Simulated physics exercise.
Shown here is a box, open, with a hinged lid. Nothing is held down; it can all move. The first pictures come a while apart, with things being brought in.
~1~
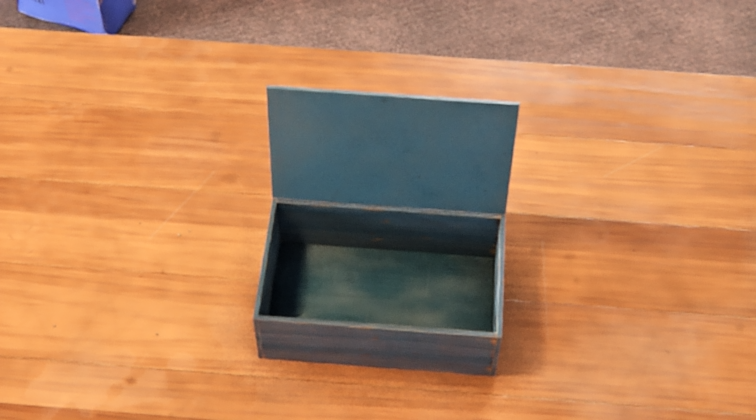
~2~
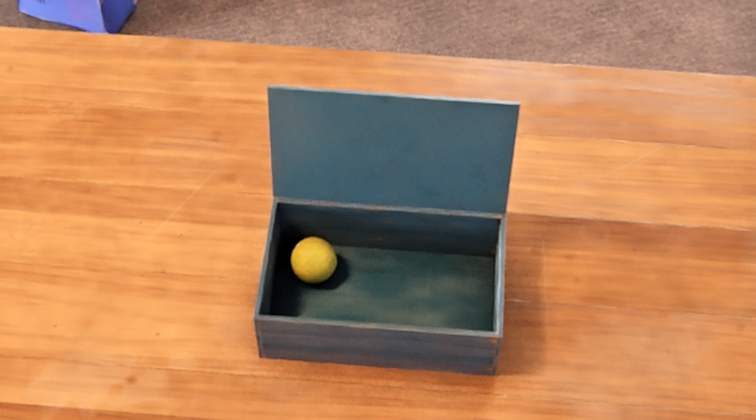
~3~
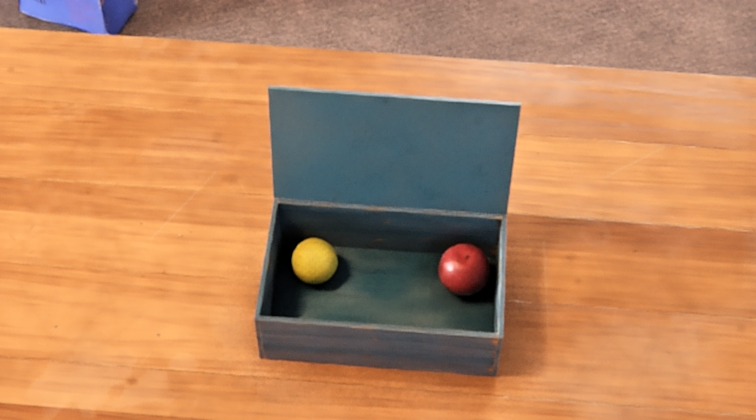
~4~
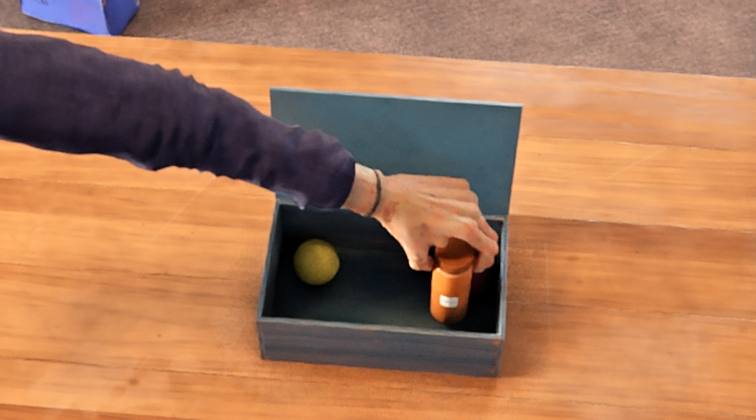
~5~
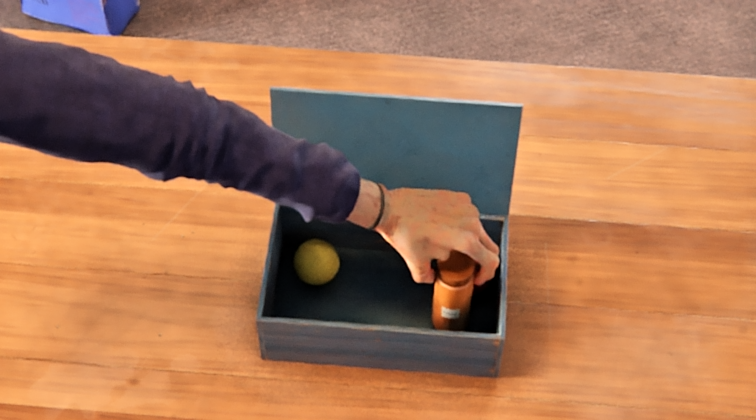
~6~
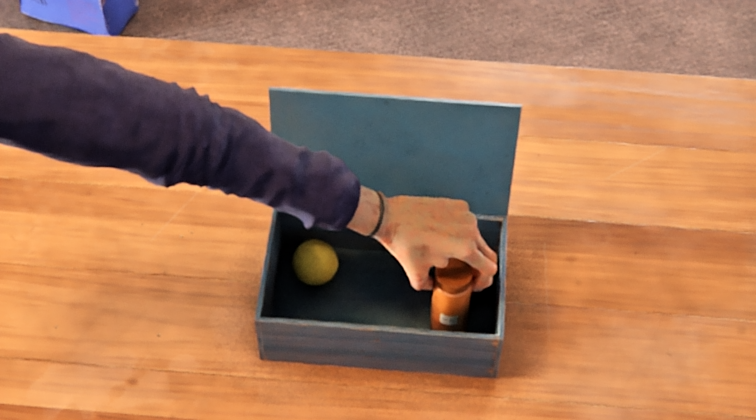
A yellow ball and a red apple appear in an open box, then a hand lowers an orange bottle inside.
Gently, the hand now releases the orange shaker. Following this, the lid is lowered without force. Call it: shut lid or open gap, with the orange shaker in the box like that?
Open gap.
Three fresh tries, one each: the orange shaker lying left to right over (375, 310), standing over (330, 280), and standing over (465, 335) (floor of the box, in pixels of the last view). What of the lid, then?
On the first go the lid comes to rest closed, on the second it comes to rest closed, on the third it is stopped short.
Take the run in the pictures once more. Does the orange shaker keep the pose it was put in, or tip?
In the end, the orange shaker keeps its orientation.
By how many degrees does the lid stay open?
The answer is about 25 degrees.
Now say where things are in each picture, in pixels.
The last thing is not in view yet, in the first frame.
The last thing is not in view yet; yellow lemon (314, 260), in the second frame.
The last thing is not in view yet; yellow lemon (314, 261), in the third frame.
Still above its spot; orange shaker (452, 281); yellow lemon (316, 262), in the fourth frame.
Still above its spot; orange shaker (453, 293); yellow lemon (316, 262), in the fifth frame.
In place under the hand; orange shaker (451, 300); yellow lemon (315, 263), in the sixth frame.
Then, 1.30 s on from there, lid 79° above the rim.
Then, 1.70 s on from there, lid 46° above the rim.
In the end, lid 23° above the rim; all 3 unmoved. At the end, from the last picture's camera, orange shaker near (451, 300).
